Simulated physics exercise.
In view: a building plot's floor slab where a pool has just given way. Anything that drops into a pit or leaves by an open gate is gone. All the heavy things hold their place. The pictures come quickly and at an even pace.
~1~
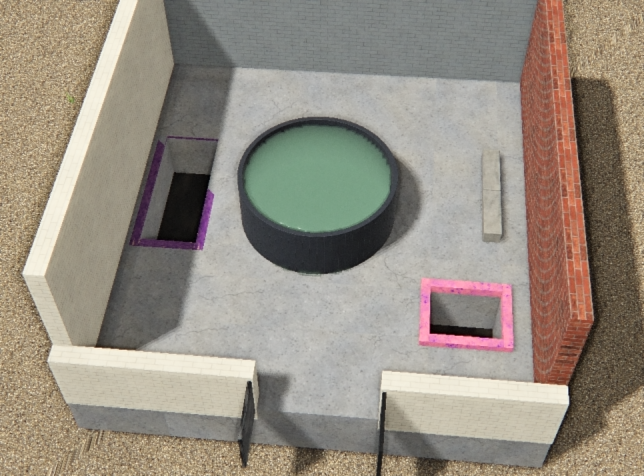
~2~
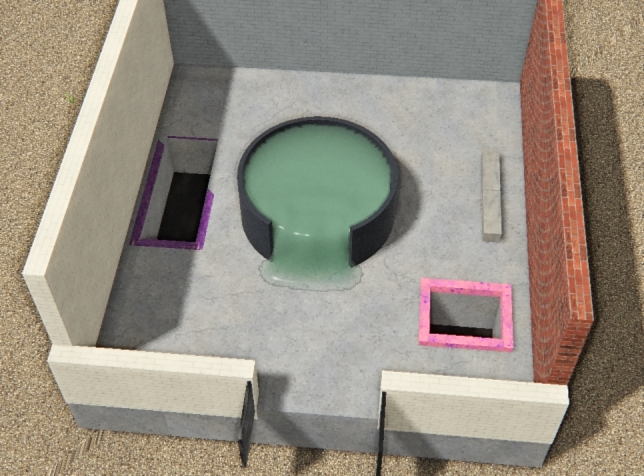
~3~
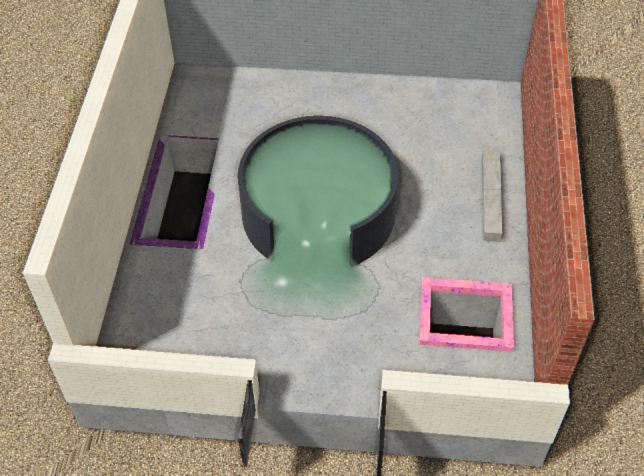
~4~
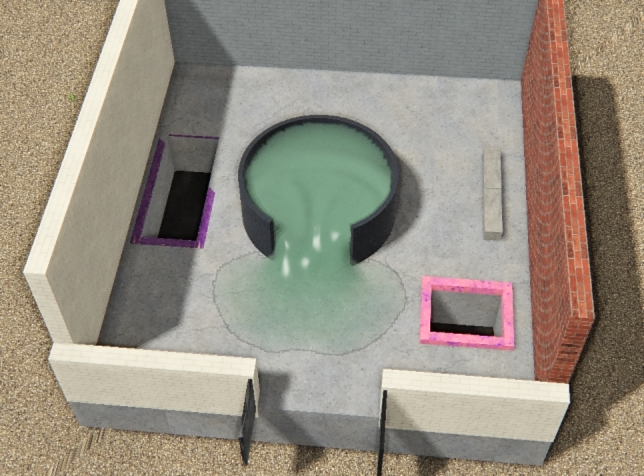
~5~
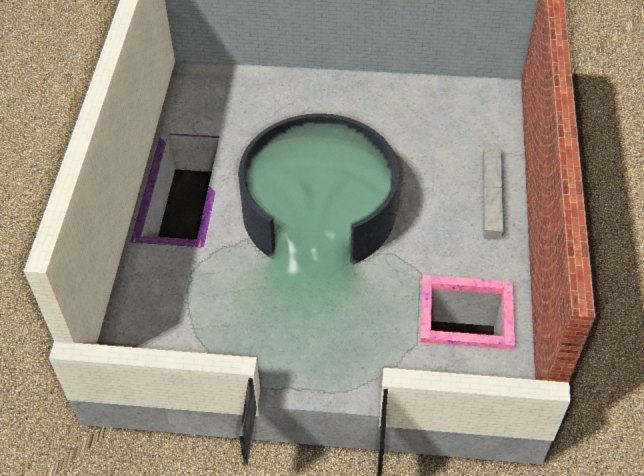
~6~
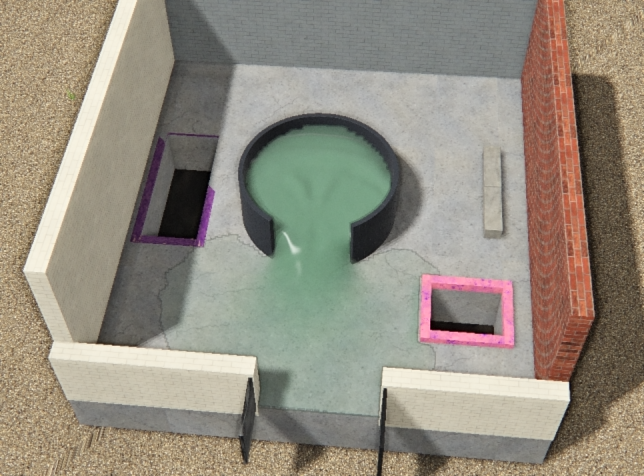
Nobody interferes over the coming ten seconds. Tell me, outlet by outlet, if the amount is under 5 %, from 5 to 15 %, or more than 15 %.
Going through them: The gate receives more than 15 %; the pink pit receives less than 5 %; the purple pit receives more than 15 %.
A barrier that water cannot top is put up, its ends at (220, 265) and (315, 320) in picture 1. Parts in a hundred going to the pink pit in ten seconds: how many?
I'd put the pink pit at roughly 20 %.
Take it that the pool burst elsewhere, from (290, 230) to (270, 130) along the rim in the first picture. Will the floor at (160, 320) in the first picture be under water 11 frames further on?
Check at the given point: Inundated.
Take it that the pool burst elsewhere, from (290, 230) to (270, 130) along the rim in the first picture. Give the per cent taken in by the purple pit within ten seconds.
Purple takes 70 in a hundred.
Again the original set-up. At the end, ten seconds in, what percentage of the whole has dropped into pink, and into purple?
About 0 and 18 per cent.
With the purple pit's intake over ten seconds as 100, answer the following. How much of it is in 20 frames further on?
My figure is 20 in a hundred.
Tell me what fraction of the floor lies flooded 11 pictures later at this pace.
I make it 30 per cent.
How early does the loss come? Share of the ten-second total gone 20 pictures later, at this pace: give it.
It comes to around 50 per cent.
A moment on, water covers 30 % of the floor; the gate 8 %, the pink pit 0 %, the purple pit 0 %.
Next, water covers 30 % of the floor; the gate 19 %, the pink pit 0 %, the purple pit 0 %.
Then, water covers 45 % of the floor; the gate 29 %, the pink pit 0 %, the purple pit 4 %.
Later, water covers 60 % of the floor; the gate 41 %, the pink pit 0 %, the purple pit 11 %.
In the end, water covers 65 % of the floor; the gate 51 %, the pink pit 0 %, the purple pit 17 %.
